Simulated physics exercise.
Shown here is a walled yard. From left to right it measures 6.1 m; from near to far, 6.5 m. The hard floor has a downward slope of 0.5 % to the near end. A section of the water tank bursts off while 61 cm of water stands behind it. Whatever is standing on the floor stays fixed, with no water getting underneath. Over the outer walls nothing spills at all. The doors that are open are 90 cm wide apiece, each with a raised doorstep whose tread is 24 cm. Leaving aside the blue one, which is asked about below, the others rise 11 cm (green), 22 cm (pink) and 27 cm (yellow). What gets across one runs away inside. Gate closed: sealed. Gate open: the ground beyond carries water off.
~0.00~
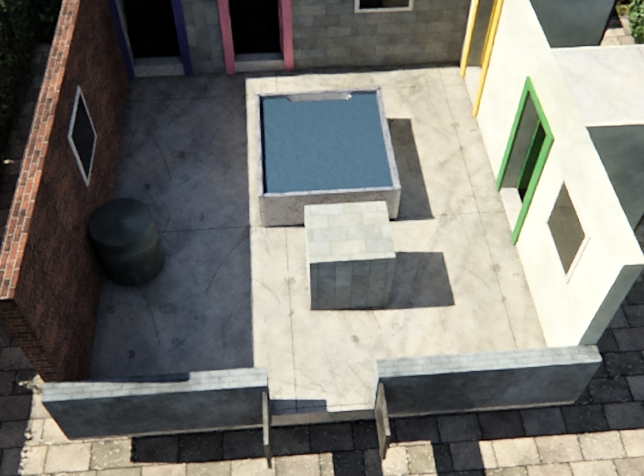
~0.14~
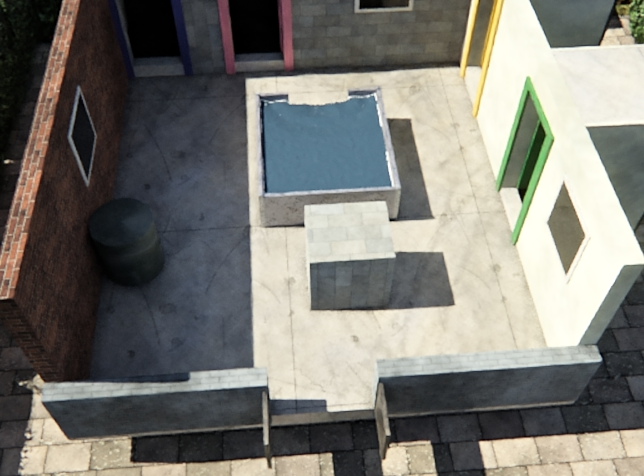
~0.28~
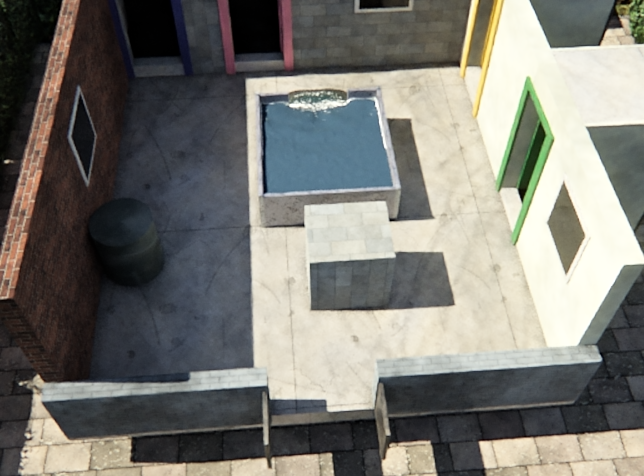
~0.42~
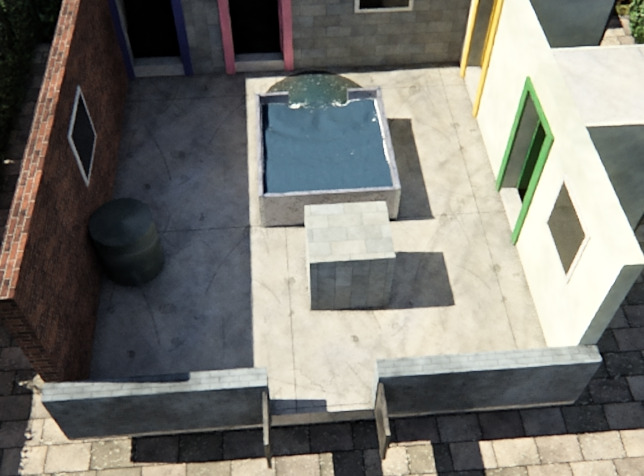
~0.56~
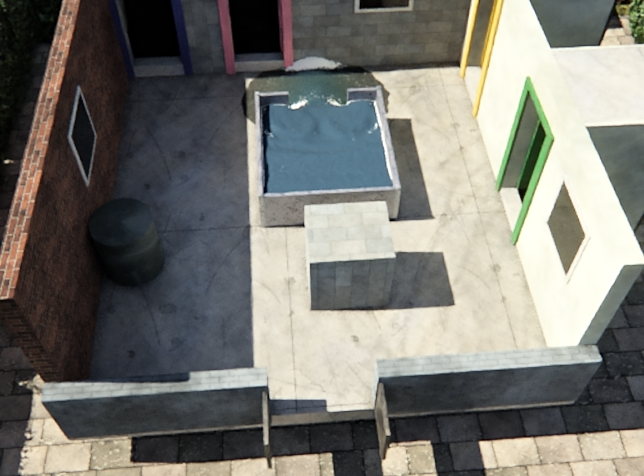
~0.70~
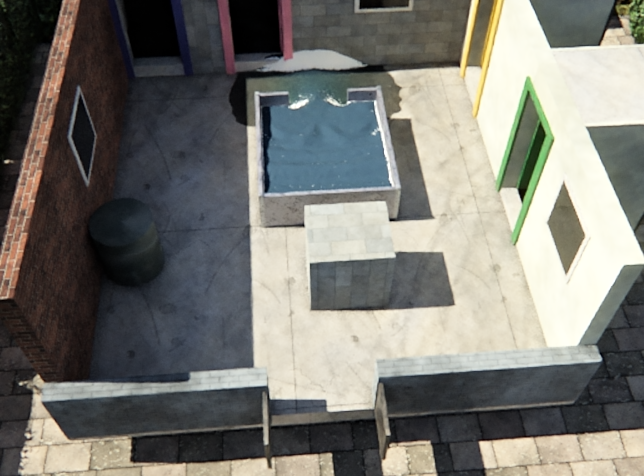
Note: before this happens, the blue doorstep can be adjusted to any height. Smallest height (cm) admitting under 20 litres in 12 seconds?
Roughly 12.5 cm.
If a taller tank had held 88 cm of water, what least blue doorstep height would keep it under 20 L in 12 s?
Then a height close to 20 cm.
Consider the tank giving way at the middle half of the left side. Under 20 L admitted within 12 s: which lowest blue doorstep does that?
In that case you'd want it roughly 24 cm high.
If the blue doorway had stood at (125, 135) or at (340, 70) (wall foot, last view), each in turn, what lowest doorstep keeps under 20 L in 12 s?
Around 11.0 and 31 cm respectively.
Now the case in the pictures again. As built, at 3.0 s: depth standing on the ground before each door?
Blue door 12 cm, green door 2 cm, pink door 20 cm, yellow door 22 cm.
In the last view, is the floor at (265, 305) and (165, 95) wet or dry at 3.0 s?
Note: Point one not yet reached; point two reached.
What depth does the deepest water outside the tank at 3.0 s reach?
Around 28 centimetres.
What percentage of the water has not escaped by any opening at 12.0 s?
Remaining share: Around 90 %.
After 1.4 s water covers 15 % of the floor, deepest (38 cm) near (307, 69); it has not reached the blue door.
After 3.0 s water covers 35 % of the floor, deepest (28 cm) near (442, 62); 12 cm at the blue door, 0 litres in over its 24 cm doorstep.
After 12.0 s water covers 95 % of the floor, deepest (12 cm) near (100, 410); 7 cm at the blue door, 0 litres in over its 24 cm doorstep.
At the blue door as built, the water arrived by 1.5 s and peaked near 14 cm at 4.0 s.
Run again over the same 12 s with other heights there, 35 litres in over 10.5 cm, 12 litres over 14.5 cm. The limit of 20 litres is kept from about 12.5 cm up.
